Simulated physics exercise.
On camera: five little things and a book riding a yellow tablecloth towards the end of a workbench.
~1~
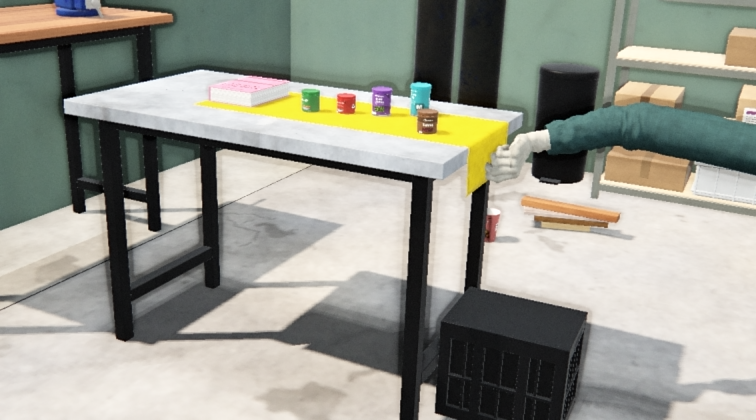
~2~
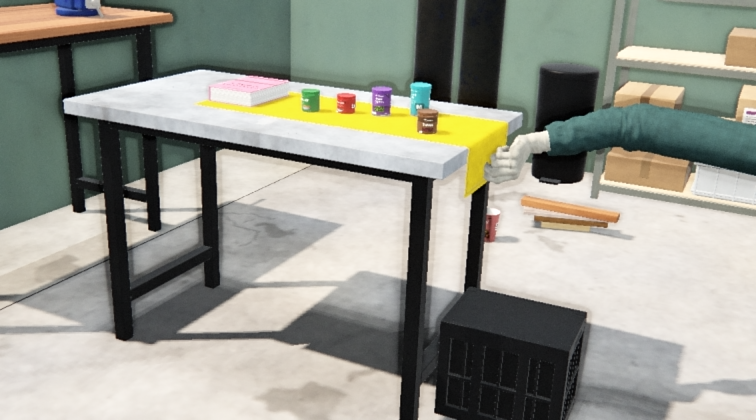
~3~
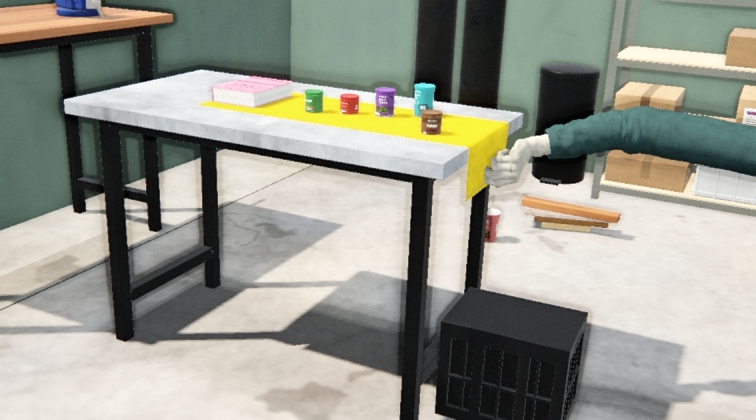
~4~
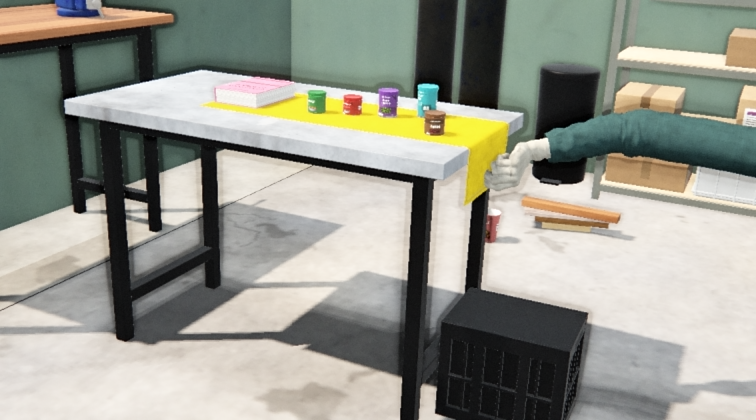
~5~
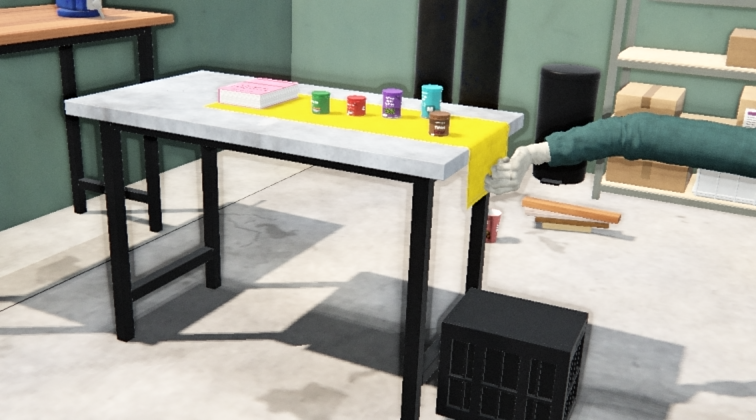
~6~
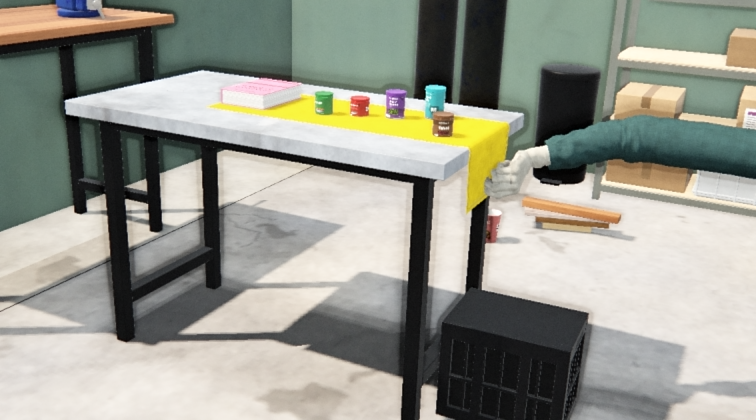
In a workshop, a gloved hand slowly drawing a yellow cloth over a workbench's right end, small colourful pots and book shifting rightward.
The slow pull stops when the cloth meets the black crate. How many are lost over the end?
The answer is three.
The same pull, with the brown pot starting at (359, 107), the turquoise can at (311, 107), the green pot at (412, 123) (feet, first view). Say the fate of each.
The brown pot remains up; the turquoise can stays on; the green pot comes down.
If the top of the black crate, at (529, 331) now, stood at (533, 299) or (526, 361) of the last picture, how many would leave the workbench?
The count: 2 and 4.
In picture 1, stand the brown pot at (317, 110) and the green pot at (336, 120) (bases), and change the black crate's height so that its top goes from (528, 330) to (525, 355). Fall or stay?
The brown pot stays on, the green pot falls.
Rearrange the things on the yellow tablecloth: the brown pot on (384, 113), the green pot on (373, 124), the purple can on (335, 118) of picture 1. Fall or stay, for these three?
The brown pot comes down; the green pot tumbles off; the purple can remains up.
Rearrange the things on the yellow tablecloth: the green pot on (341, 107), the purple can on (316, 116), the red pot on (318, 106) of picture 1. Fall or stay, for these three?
The green pot keeps its place on top; the purple can survives; the red pot stays on.
Soon after, hem near (483, 256); brown pot gone.
After that, hem on the crate; brown pot, turquoise can and purple can gone.
In the end, hem on the crate; brown pot, turquoise can and purple can gone. Over the edge go three.
